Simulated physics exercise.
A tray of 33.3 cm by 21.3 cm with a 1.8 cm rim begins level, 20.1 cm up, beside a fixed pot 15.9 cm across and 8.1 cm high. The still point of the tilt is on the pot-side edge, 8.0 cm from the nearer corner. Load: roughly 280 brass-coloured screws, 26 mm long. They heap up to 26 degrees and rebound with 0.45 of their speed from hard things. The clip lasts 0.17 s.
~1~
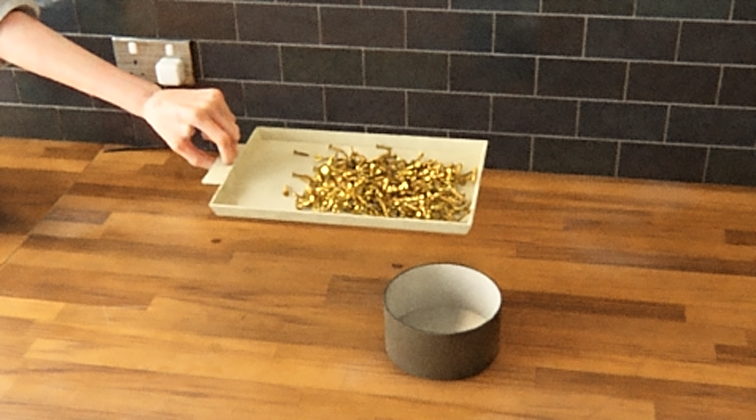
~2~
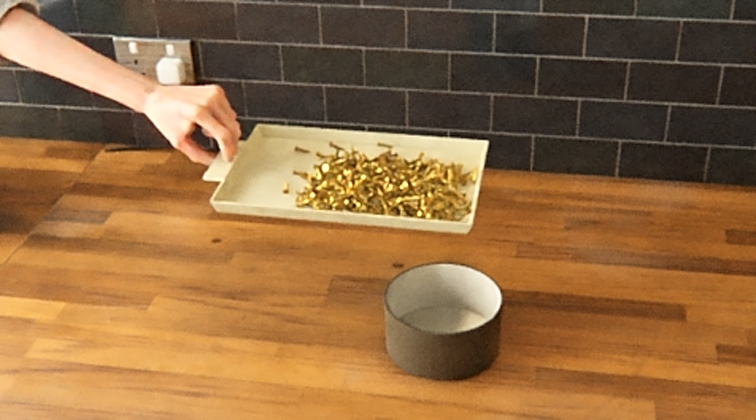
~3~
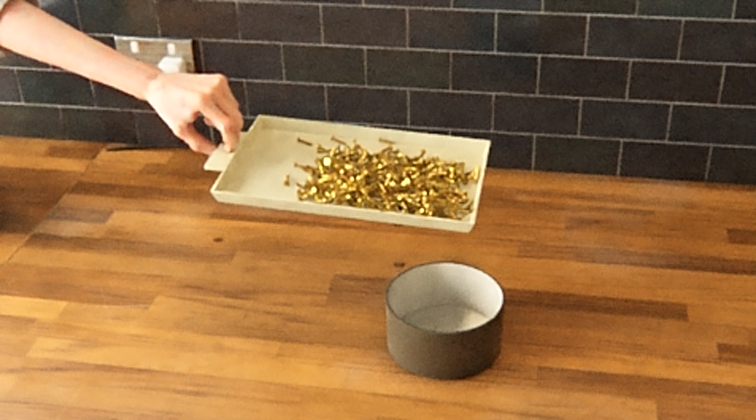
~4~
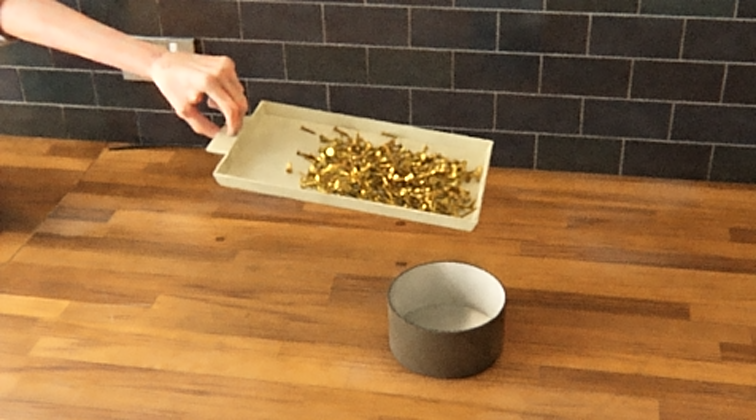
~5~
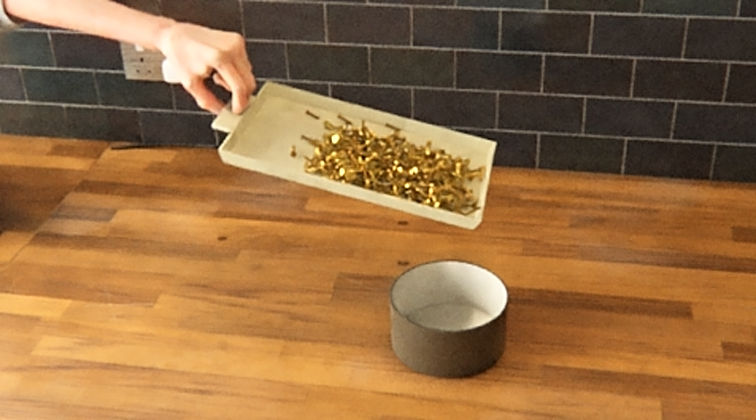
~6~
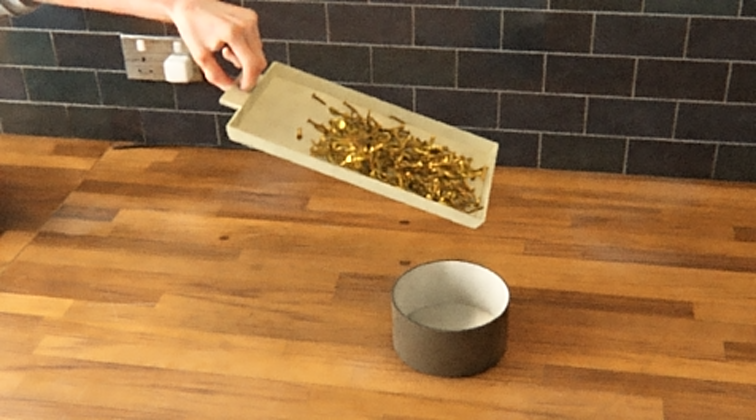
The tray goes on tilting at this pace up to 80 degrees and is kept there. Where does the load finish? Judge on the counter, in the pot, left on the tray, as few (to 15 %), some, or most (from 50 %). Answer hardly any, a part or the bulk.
Counter: The bulk, pot: Hardly any, tray: Hardly any.
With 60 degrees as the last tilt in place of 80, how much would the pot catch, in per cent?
Then about 5 per cent.
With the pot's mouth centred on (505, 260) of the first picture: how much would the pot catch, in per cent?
Some 65 per cent.
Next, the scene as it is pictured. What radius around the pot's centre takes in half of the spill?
About 20 cm.
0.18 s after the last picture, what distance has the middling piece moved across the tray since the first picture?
Some 2 cm.
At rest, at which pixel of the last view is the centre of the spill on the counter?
Around (568, 299).
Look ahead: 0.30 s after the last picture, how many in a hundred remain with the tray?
Some 100 per cent of the load.
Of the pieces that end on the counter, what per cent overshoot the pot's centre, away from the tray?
Roughly 100 per cent.
Then, 0.18 s after the last picture, tilt 51 degrees; the tray holds 100 %, the pot 0 %.
Then, 0.30 s after the last picture, tilt 72 degrees; the tray holds 100 %, the pot 0 %.
Then, 0.54 s after the last picture, tilt 80 degrees; the tray holds 5 %, the pot 0 %.
In the end, counter 100 %, pot 0 %, tray 0 %.
